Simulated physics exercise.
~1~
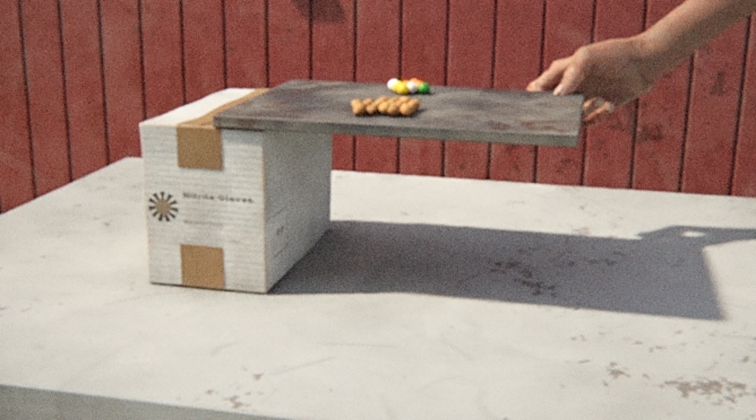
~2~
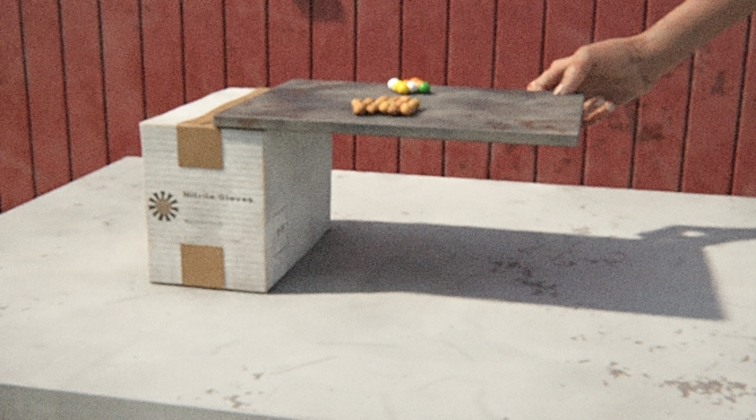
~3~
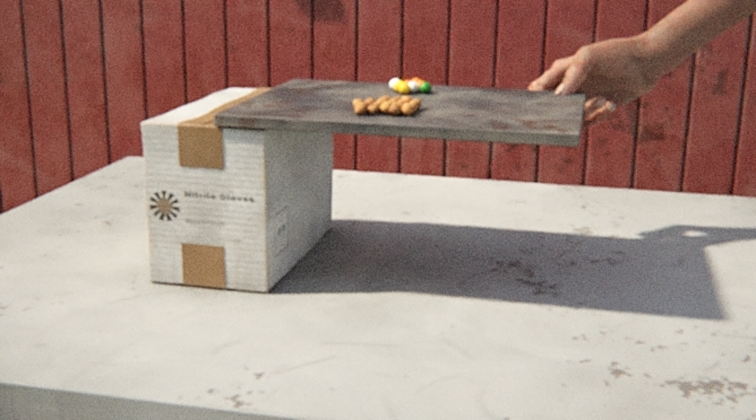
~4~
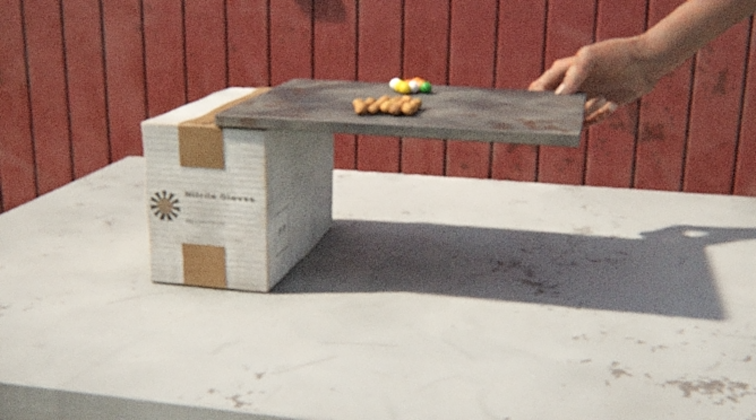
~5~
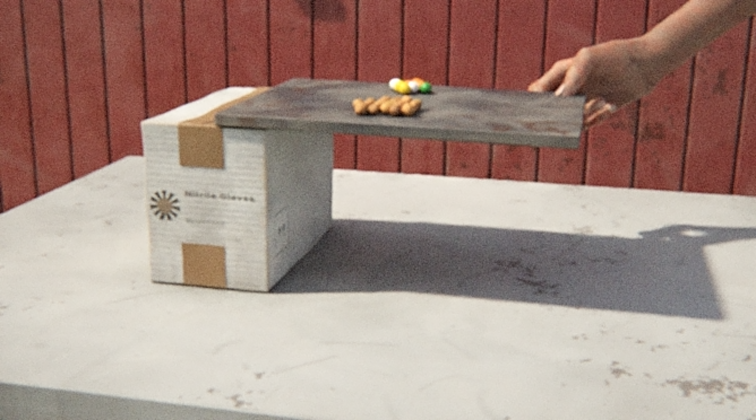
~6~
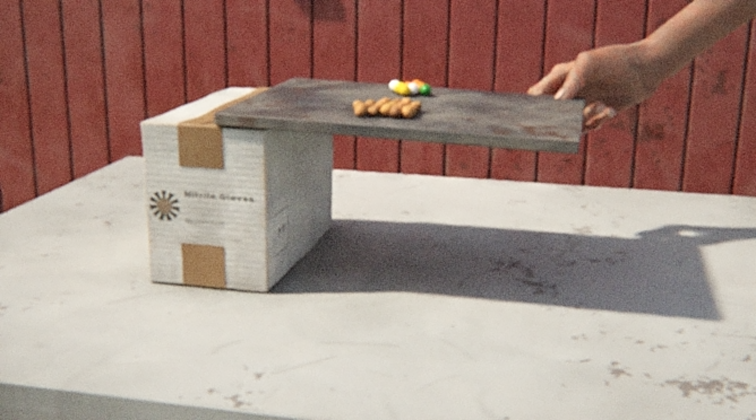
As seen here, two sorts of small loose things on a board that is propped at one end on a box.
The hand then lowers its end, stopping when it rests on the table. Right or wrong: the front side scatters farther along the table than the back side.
Wrong, the back side does.
Then, 0.52 s past the last view, board sloping at 15°; near batch all still on the board; far batch all still on the board.
Then, 1.08 s past the last view, board sloping at 30°; near batch mostly less than half a board's length out; far batch mostly up to a board's length out.
Then, 1.74 s past the last view, board resting at 35°; near batch mostly less than half a board's length out; far batch mostly one to two board lengths out.
Finally, board resting at 35°; near batch mostly less than half a board's length out; far batch mostly more than two board lengths out, about half gone off the table; the far batch has gone farther.
